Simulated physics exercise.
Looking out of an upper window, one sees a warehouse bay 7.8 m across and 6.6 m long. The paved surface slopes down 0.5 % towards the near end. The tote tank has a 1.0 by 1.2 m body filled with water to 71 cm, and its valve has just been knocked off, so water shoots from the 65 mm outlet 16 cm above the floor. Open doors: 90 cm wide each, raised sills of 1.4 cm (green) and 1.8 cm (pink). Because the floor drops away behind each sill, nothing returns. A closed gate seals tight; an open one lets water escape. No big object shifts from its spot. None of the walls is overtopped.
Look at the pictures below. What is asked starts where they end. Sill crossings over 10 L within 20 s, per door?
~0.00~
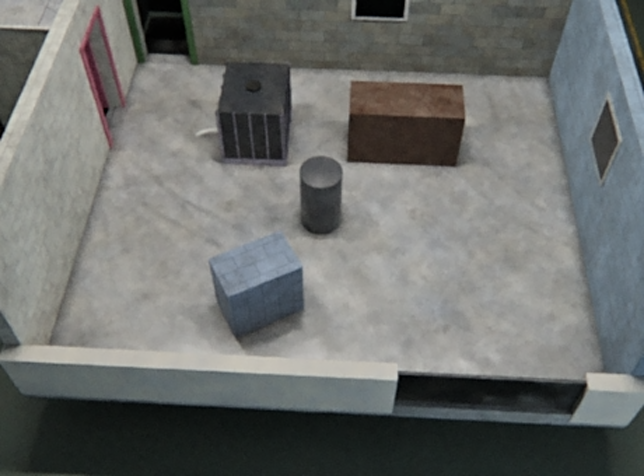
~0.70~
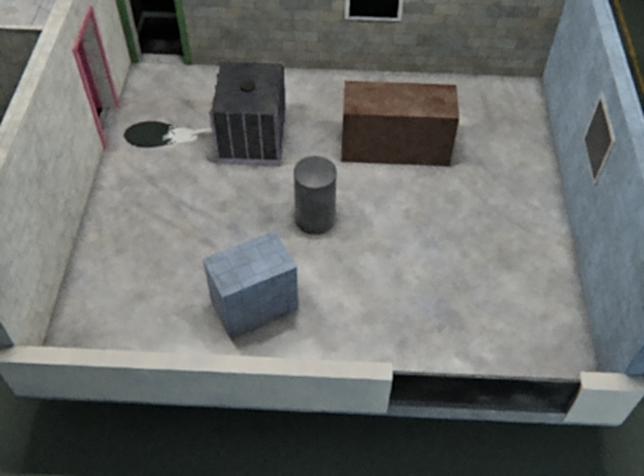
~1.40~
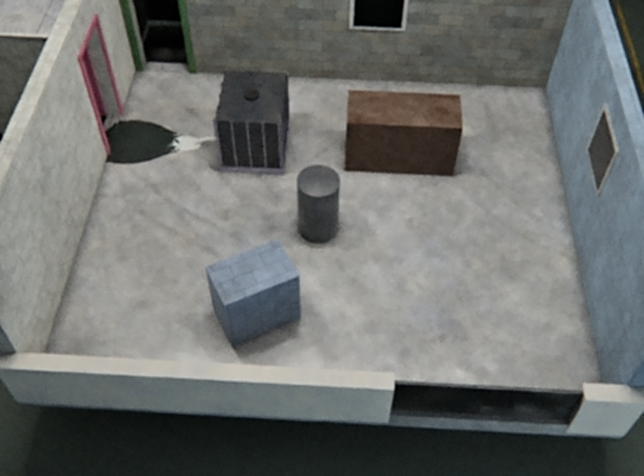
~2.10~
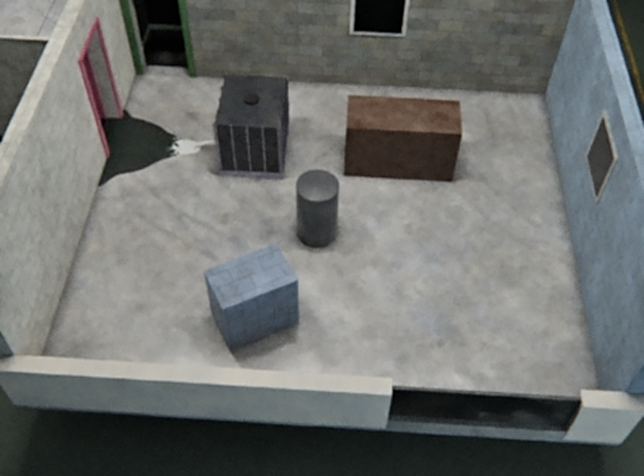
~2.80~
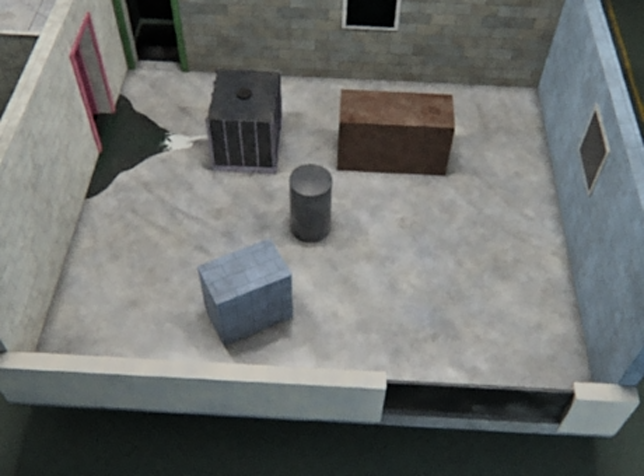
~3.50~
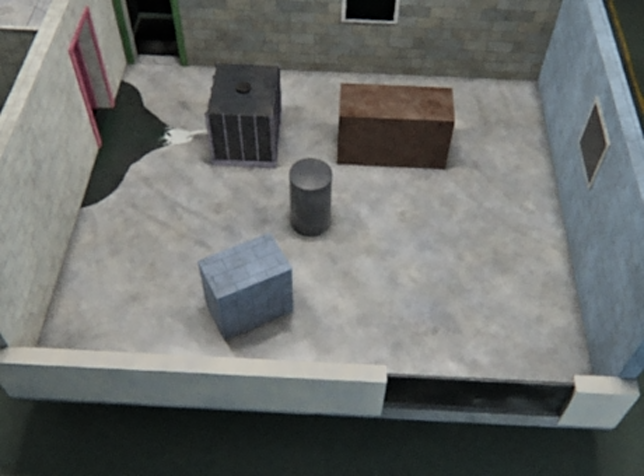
Green door: Under; pink door: Over.
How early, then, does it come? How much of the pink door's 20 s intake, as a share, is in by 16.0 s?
Fraction in by then: Approx. 80%.
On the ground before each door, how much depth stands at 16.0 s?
In centimetres, green: 1.0; pink: 3.0.
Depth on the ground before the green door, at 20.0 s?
Depth: Approx. 1.0 cm.
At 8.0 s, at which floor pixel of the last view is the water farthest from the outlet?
Roughly at (62, 267).
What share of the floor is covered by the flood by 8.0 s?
The flood covers close to 10 per cent of the floor.
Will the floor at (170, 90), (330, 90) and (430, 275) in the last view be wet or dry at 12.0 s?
Soaked, bone dry, bone dry.
After 5.0 s water covers 5 % of the floor and is deepest (4 cm) near (105, 133); green door not reached, pink door 3.4 cm at the sill, 10 L in.
After 8.0 s water covers 10 % of the floor and is deepest (4 cm) near (105, 133); green door 0.76 cm at the sill, 0 L in, pink door 3.4 cm at the sill, 19 L in.
After 12.0 s water covers 15 % of the floor and is deepest (4 cm) near (105, 133); green door 0.9 cm at the sill, 0 L in, pink door 3.3 cm at the sill, 30 L in.
After 16.0 s water covers 20 % of the floor and is deepest (4 cm) near (105, 133); green door 0.98 cm at the sill, 0 L in, pink door 3.2 cm at the sill, 40 L in.
After 20.0 s water covers 25 % of the floor and is deepest (4 cm) near (105, 133); green door 0.96 cm at the sill, 0 L in, pink door 3.2 cm at the sill, 50 L in.
